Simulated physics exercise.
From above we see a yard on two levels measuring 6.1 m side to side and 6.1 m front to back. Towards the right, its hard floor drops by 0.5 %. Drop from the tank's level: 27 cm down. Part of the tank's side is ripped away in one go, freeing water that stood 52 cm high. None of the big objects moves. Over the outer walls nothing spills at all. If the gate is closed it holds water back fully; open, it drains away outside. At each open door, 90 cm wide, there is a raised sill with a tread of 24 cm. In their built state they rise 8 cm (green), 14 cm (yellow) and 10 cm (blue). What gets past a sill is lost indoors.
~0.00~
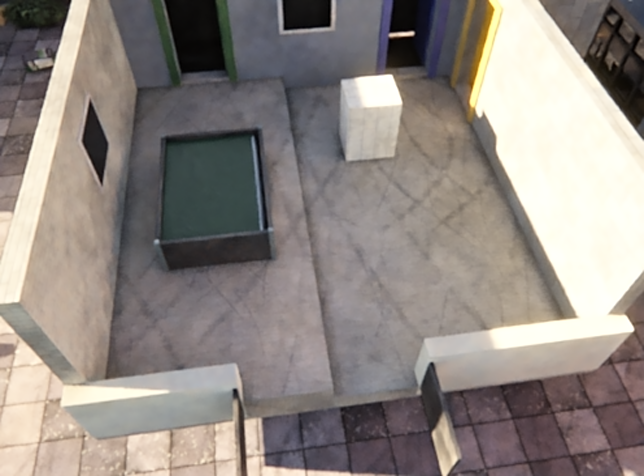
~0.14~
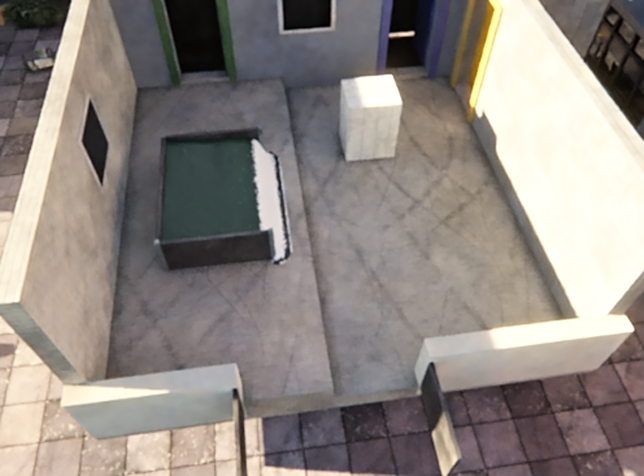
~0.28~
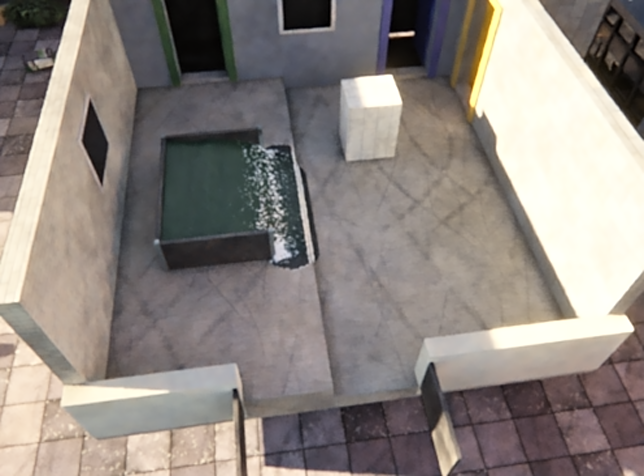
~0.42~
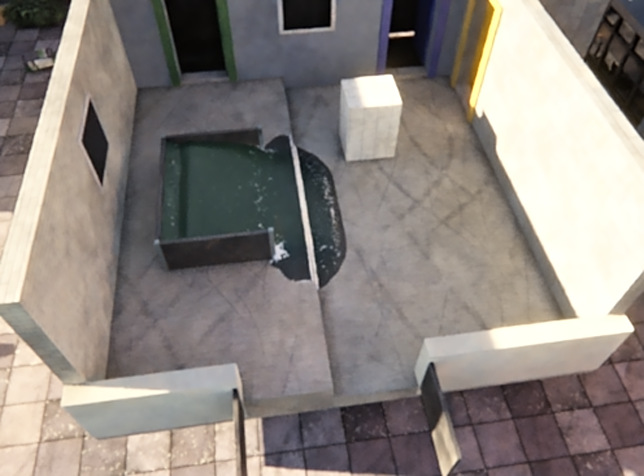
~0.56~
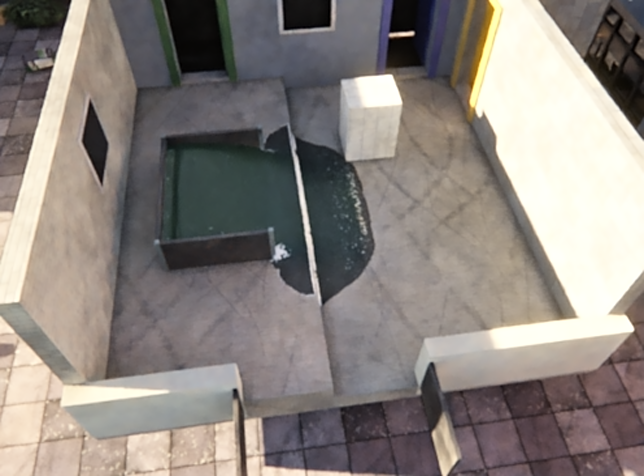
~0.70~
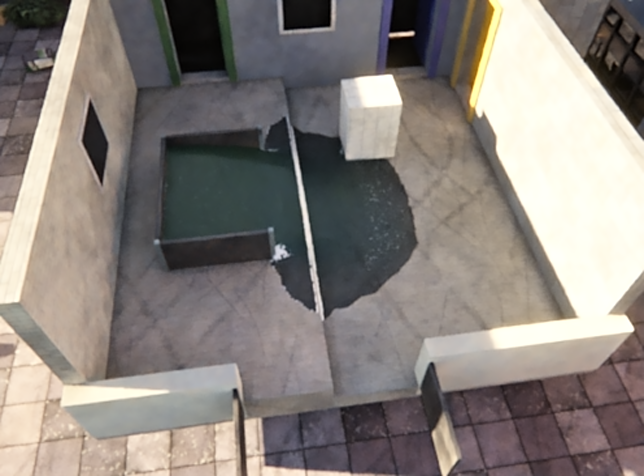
Dark green water bursts from the right side of a dark-walled tank in a grey walled yard, seen from above by a still camera. Green and blue doorways stand at the back, with a yellow-edged opening at right and a pale block near the blue one. White froth leads as the water crosses the step onto the lower floor, spreading rightward in a widening, rounded dark pool.
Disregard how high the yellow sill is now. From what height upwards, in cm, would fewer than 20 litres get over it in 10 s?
About 6 cm.
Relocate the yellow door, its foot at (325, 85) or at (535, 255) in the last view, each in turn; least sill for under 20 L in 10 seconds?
In turn: Roughly 7.0 cm, roughly 15 cm.
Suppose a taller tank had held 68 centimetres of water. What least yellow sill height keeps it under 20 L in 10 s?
About 9.0 centimetres.
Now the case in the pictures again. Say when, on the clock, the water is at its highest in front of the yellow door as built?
10.0 s.
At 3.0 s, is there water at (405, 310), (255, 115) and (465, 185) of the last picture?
Taking the spots one by one: Swamped, untouched, swamped.
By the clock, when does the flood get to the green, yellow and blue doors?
On the clock: Green not within the 10 s, yellow at 2.2 s, blue at 2.4 s.
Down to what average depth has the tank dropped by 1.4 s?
The mean depth is roughly 21 cm.
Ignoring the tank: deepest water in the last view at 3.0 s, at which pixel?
Look close to (562, 336).
After 1.4 s water covers 35 % of the floor, deepest (22 cm) near (345, 159); it has not reached the yellow door.
After 3.0 s water covers 50 % of the floor, deepest (28 cm) near (562, 336); 8 cm at the yellow door, 0 litres in over its 14 cm sill.
After 10.0 s water covers 60 % of the floor, deepest (12 cm) near (435, 81); 10 cm at the yellow door, 0 litres in over its 14 cm sill.
At the yellow door as built, the water arrived by 2.2 s and peaked near 10 cm at 10.0 s.
With a sill of 5 cm, 33 litres would have come in within the 10 s; with 7 cm, 13 litres. So under 20 litres takes about 6 cm.
